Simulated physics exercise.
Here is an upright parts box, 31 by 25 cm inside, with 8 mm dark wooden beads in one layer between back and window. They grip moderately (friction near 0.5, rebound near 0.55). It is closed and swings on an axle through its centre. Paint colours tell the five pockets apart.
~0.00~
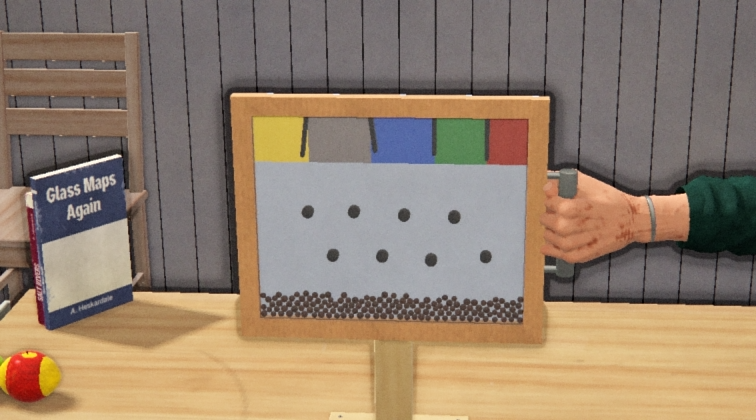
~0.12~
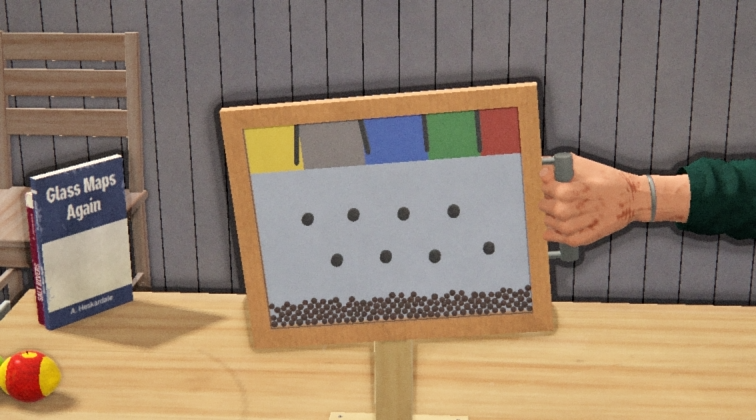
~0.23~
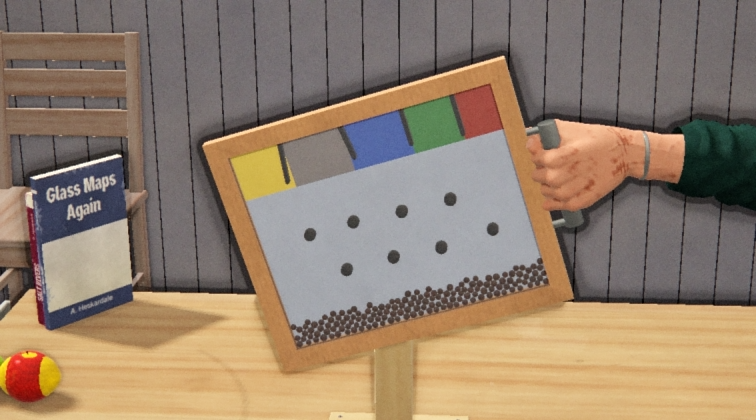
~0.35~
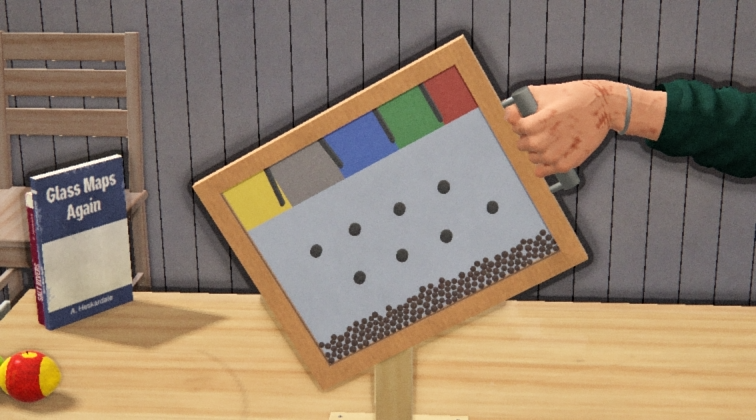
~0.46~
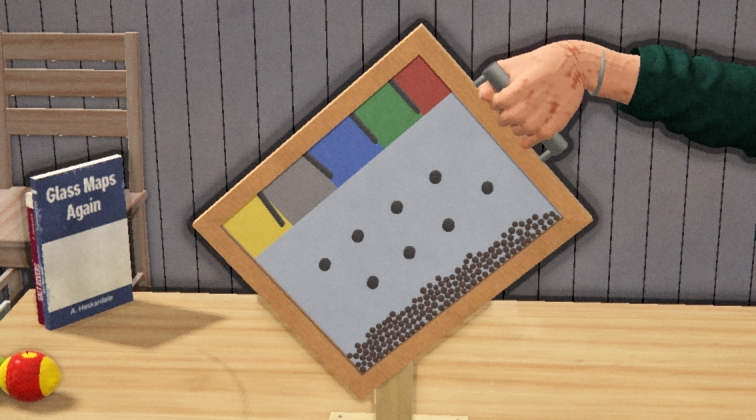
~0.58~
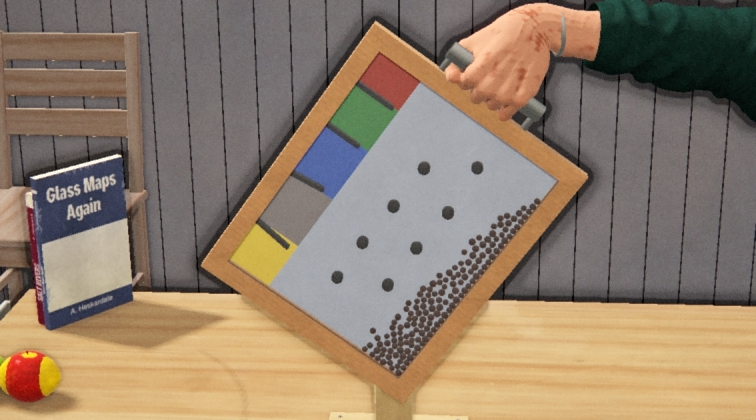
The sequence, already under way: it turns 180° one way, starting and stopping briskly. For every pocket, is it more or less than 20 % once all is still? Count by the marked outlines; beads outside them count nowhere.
Red less, blue less, green less, yellow more, grey more than 20 %.
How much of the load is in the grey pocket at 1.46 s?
About 5 per cent.
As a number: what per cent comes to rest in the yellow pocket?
Roughly 35 per cent.
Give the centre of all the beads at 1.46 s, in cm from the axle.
About 9 cm right and 10 cm below.
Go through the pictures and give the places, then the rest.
In the first frame, level; about 150 beads; beads centred (391, 308); top one (385, 295); red (508, 140), blue (403, 139), green (461, 140), yellow (281, 137), grey (339, 138).
In the second frame, turned 5° anticlockwise; beads centred (399, 307); top one (528, 288); 8 fixed pegs, one at (337, 260).
In the third frame, turned 17° anticlockwise; beads centred (418, 305); top one (540, 261); wall ends (288, 181), (355, 157), (411, 143), (463, 133).
In the fourth frame, turned 30° anticlockwise; beads centred (435, 298); top one (543, 233).
In the fifth frame, turned 41° anticlockwise; beads centred (443, 294); top one (552, 214).
In the sixth frame, turned 54° anticlockwise; beads centred (440, 299); top one (537, 201); red (390, 80), blue (330, 161), green (363, 117), yellow (263, 252), grey (295, 209).
After 1.02 s, it stands 101° anticlockwise; yellow 5 %.
After 1.46 s, it stands 147° anticlockwise; yellow 35 %, grey 5 %.
After 1.84 s, it stands 180° anticlockwise; yellow 35 %, grey 30 %.
All still by 2.9 s, it stands 180° anticlockwise; red 0 %, blue 0 %, green 0 %, yellow 35 %, grey 40 %, elsewhere 25 %.
